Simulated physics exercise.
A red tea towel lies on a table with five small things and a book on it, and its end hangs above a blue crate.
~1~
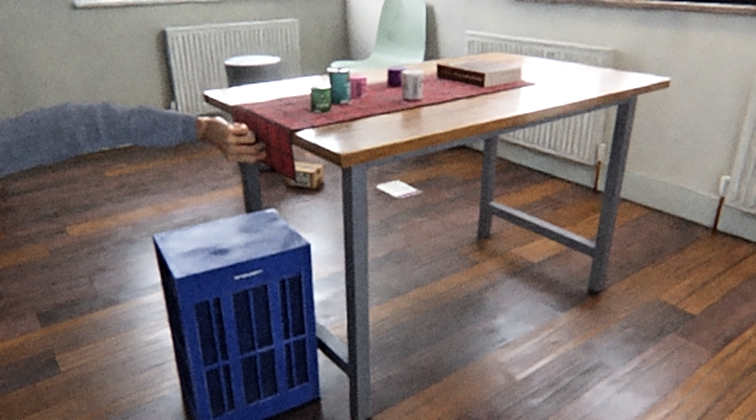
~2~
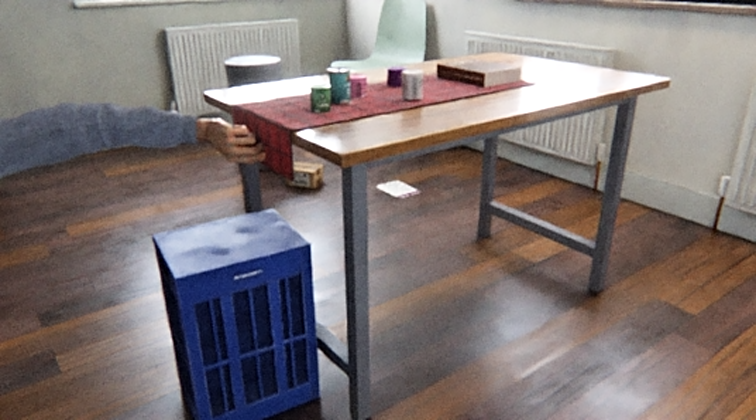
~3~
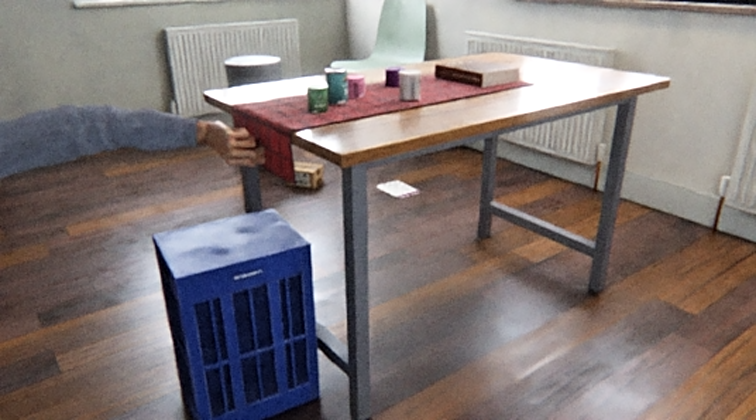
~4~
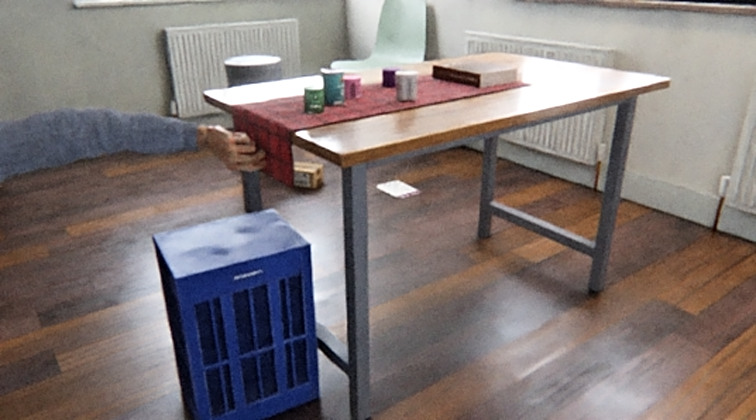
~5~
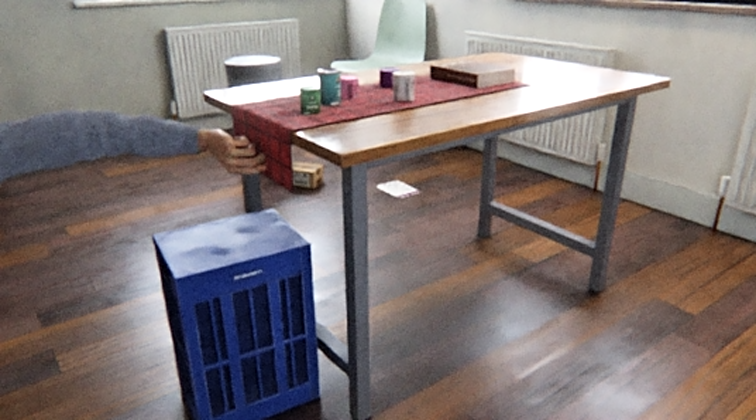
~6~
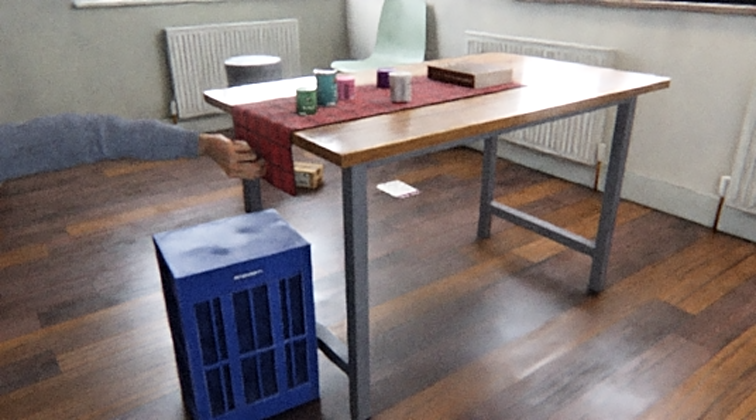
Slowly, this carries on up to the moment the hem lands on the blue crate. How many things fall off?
The tally of dropped things is one.
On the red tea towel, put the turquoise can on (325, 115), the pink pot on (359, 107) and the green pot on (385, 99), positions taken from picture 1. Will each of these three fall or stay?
Turquoise can: Goes. Pink pot: Stays. Green pot: Stays.
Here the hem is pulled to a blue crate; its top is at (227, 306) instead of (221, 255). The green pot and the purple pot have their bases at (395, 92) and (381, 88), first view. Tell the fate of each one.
The green pot ends up still on top and the purple pot ends up still on top.
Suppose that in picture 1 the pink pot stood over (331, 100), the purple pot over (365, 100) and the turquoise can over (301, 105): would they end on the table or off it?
Result - pink pot retained; purple pot retained; turquoise can lost.
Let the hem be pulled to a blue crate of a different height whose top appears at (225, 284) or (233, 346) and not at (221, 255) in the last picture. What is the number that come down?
First case 2, second case 4.
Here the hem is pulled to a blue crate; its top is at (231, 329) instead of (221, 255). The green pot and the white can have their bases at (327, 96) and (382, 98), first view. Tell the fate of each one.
Outcome for the green pot: It is lost. Outcome for the white can: It is lost.
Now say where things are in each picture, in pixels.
Hem (295, 181); green pot (320, 86); turquoise can (339, 69); pink pot (356, 76); white can (412, 71); purple pot (397, 68); top of the crate (221, 255), in the first picture.
Hem (294, 182); green pot (320, 86), in the second picture.
Hem (296, 184); turquoise can (336, 70), in the third picture.
Hem (294, 190); pink pot (351, 77); top of the crate (221, 255), in the fourth picture.
Hem (293, 194); white can (404, 73), in the fifth picture.
Hem (297, 198); green pot (306, 88); turquoise can (325, 71); pink pot (344, 78); white can (400, 73); purple pot (386, 70), in the sixth picture.
A little later, hem near (266, 206); all still up.
Next, hem on the crate; green pot gone.
When it is over, hem on the crate; green pot gone. The answer is one.
